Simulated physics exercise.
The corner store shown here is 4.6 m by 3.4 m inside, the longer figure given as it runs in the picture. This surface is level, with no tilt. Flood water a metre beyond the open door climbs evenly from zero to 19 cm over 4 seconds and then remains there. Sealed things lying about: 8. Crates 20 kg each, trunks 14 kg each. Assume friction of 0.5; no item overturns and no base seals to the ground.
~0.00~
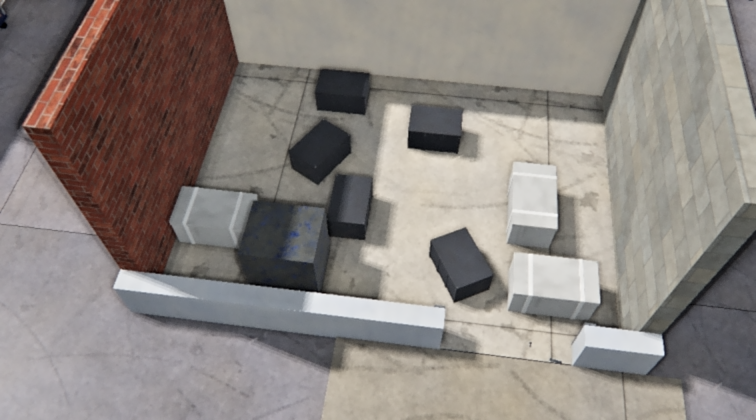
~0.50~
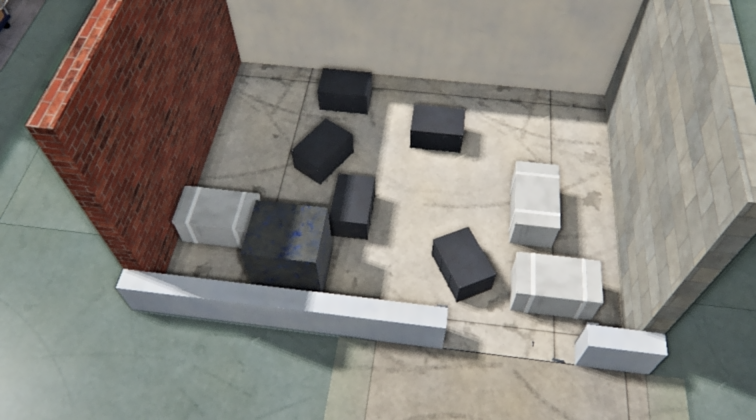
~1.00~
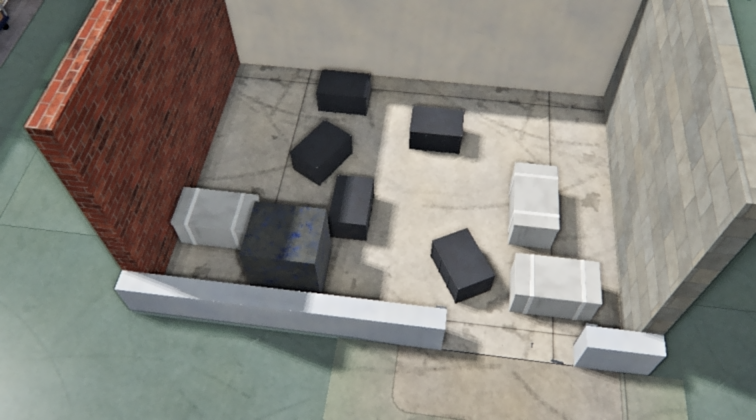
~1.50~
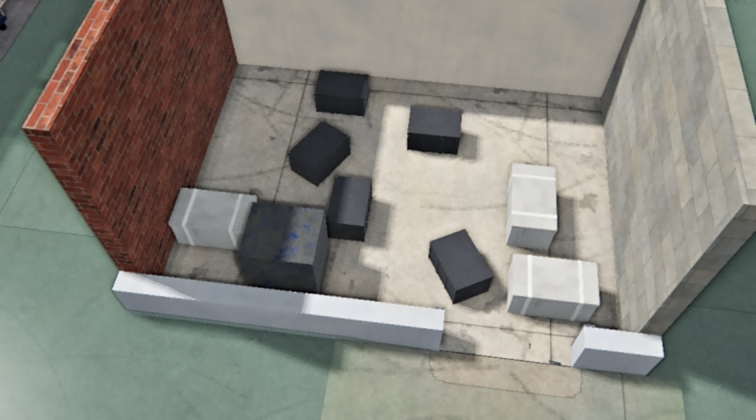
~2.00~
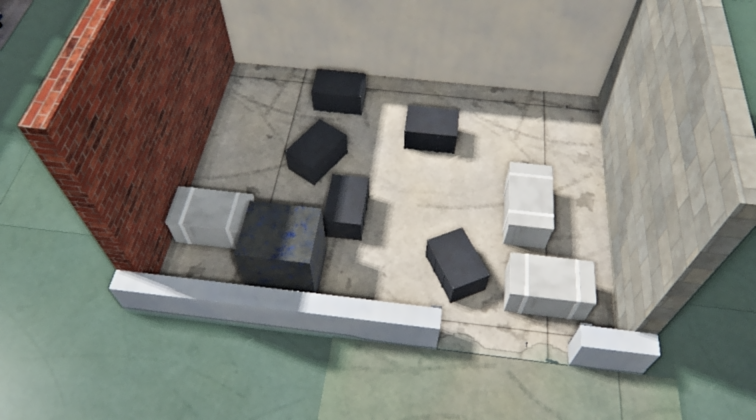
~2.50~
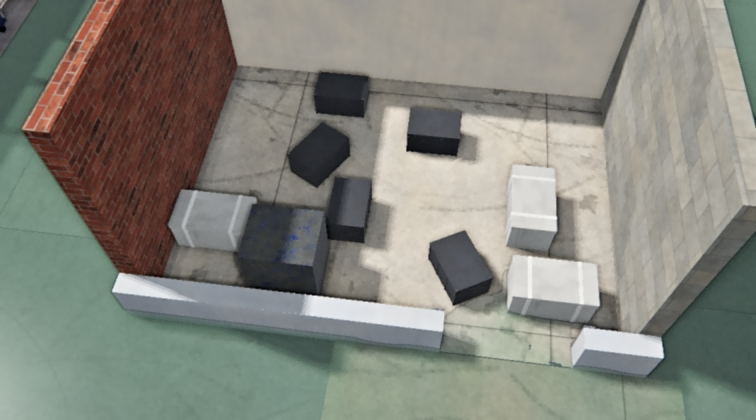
In this clip, dark boxes and white banded ones sit still on the floor of a walled room with a brick wall at left, while the ground outside changes from grey to green and the view shifts very slightly.
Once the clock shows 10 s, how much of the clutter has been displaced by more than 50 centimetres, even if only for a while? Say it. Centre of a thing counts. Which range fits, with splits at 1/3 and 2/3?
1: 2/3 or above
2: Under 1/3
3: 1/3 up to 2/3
1/3 up to 2/3 (3).
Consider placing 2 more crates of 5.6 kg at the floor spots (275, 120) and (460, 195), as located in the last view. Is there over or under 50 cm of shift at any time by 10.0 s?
Note: Item 1 below threshold; item 2 above threshold.
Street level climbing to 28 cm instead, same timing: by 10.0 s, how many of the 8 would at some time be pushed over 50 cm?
You'd get 7 in that case.
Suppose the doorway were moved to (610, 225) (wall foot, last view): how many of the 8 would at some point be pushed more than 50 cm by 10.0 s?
Count: 4.
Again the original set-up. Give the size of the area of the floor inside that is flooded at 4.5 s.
At that time the wet patch spans about 5.0 m2.
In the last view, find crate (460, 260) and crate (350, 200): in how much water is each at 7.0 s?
4 and 4 cm.
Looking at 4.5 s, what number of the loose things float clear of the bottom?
That would be 1 of them.
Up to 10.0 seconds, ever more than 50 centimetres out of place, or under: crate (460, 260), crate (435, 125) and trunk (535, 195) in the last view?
One by one: Above; below; above.
After 3.5 s 0 of 8 are over 50 cm from their spots; 0 afloat.
After 4.5 s 1 of 8 are over 50 cm from their spots; 1 afloat.
After 7.0 s 2 of 8 are over 50 cm from their spots; 2 afloat.
After 10.0 s 3 of 8 are over 50 cm from their spots, and 3 have been at some point; 3 afloat.
